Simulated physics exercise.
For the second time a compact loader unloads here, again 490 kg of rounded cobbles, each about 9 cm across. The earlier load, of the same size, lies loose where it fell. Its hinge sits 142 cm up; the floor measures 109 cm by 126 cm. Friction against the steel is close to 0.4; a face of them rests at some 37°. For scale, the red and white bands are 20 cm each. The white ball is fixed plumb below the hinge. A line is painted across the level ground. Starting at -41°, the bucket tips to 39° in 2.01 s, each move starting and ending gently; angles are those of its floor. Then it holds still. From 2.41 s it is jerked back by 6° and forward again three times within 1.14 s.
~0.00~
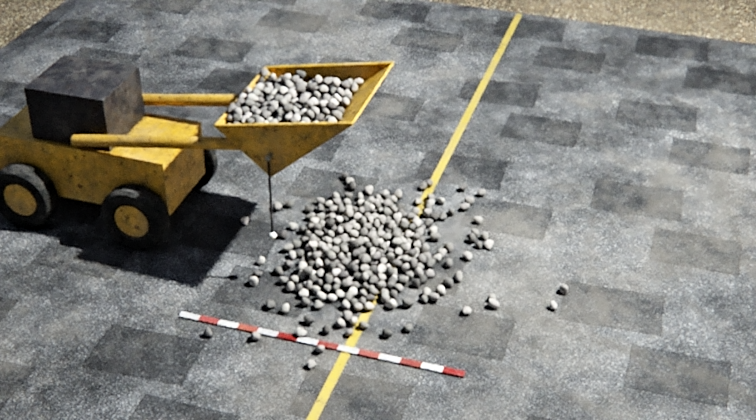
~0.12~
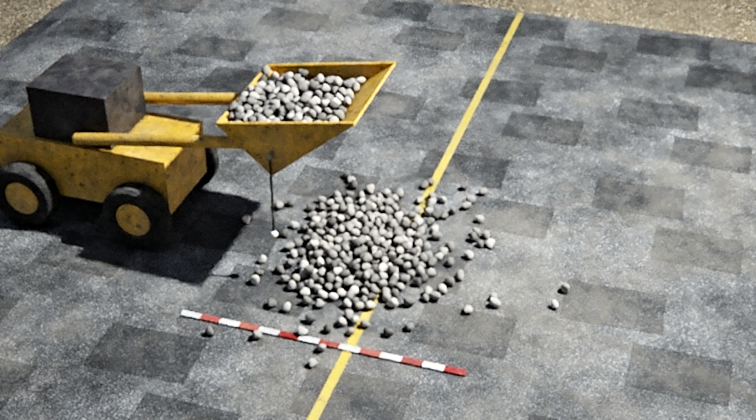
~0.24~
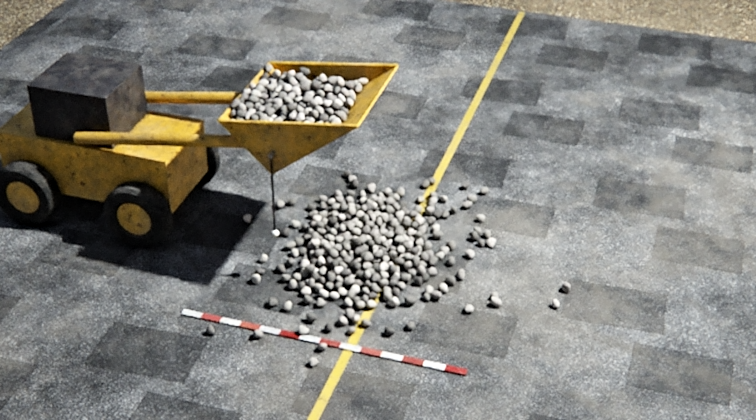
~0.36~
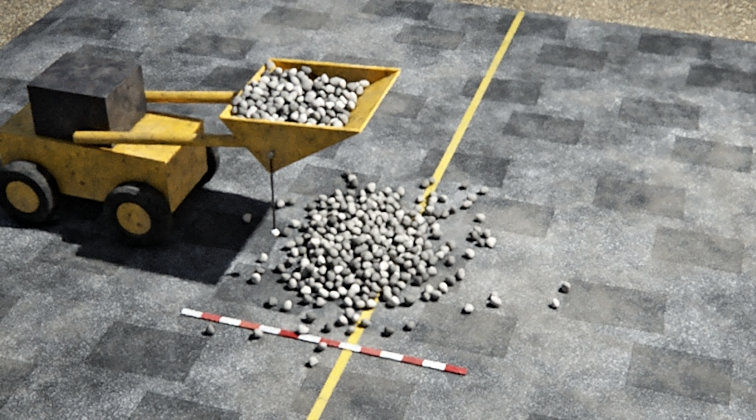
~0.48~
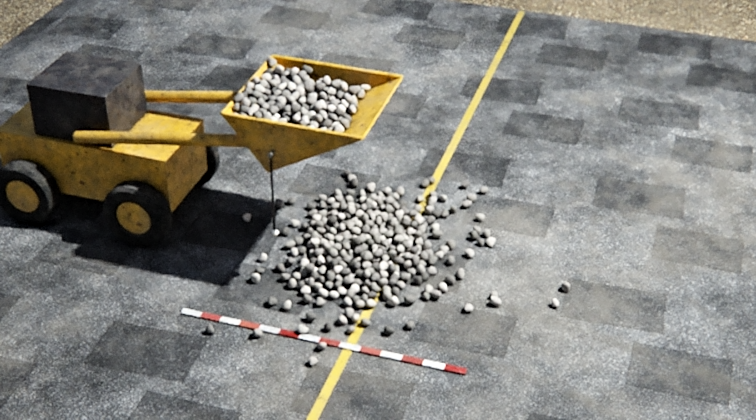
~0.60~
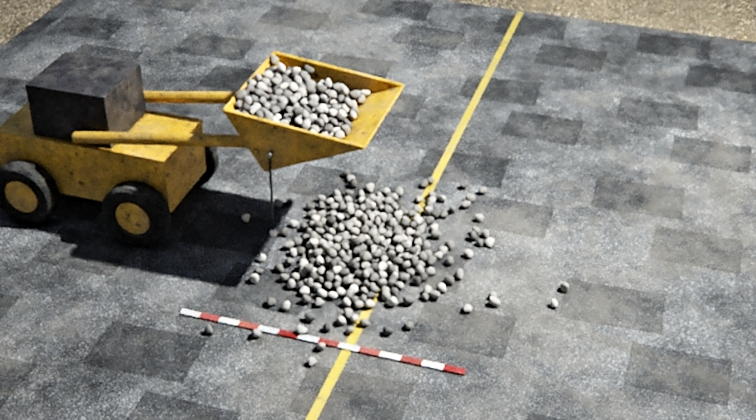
A yellow loader's bucket, filled with rounded grey stones, tilts slowly and slightly forward as the stones shift a little inside it, while a loose pile of similar stones lies still across a yellow line on the ground.
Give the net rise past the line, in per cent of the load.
Some 81 per cent is added.
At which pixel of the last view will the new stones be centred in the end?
Near (423, 255).
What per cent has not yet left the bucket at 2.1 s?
About 35 per cent.
After 1.5 s the floor is at 27°; in per cent of one load, 100 in the bucket, 78 short of the line, 22 past the line; the foremost stones are at (503, 276).
After 2.1 s the floor is at 39°; in per cent of one load, 35 in the bucket, 116 short of the line, 48 past the line; the foremost stones are at (503, 276).
After 4.0 s the floor is at 39°; in per cent of one load, 0 in the bucket, 97 short of the line, 103 past the line; the foremost stones are at (568, 278).
After 6.7 s the floor is at 39°; in per cent of one load, 0 in the bucket, 97 short of the line, 103 past the line; the foremost stones are at (568, 278). Net gain past the line, 81.
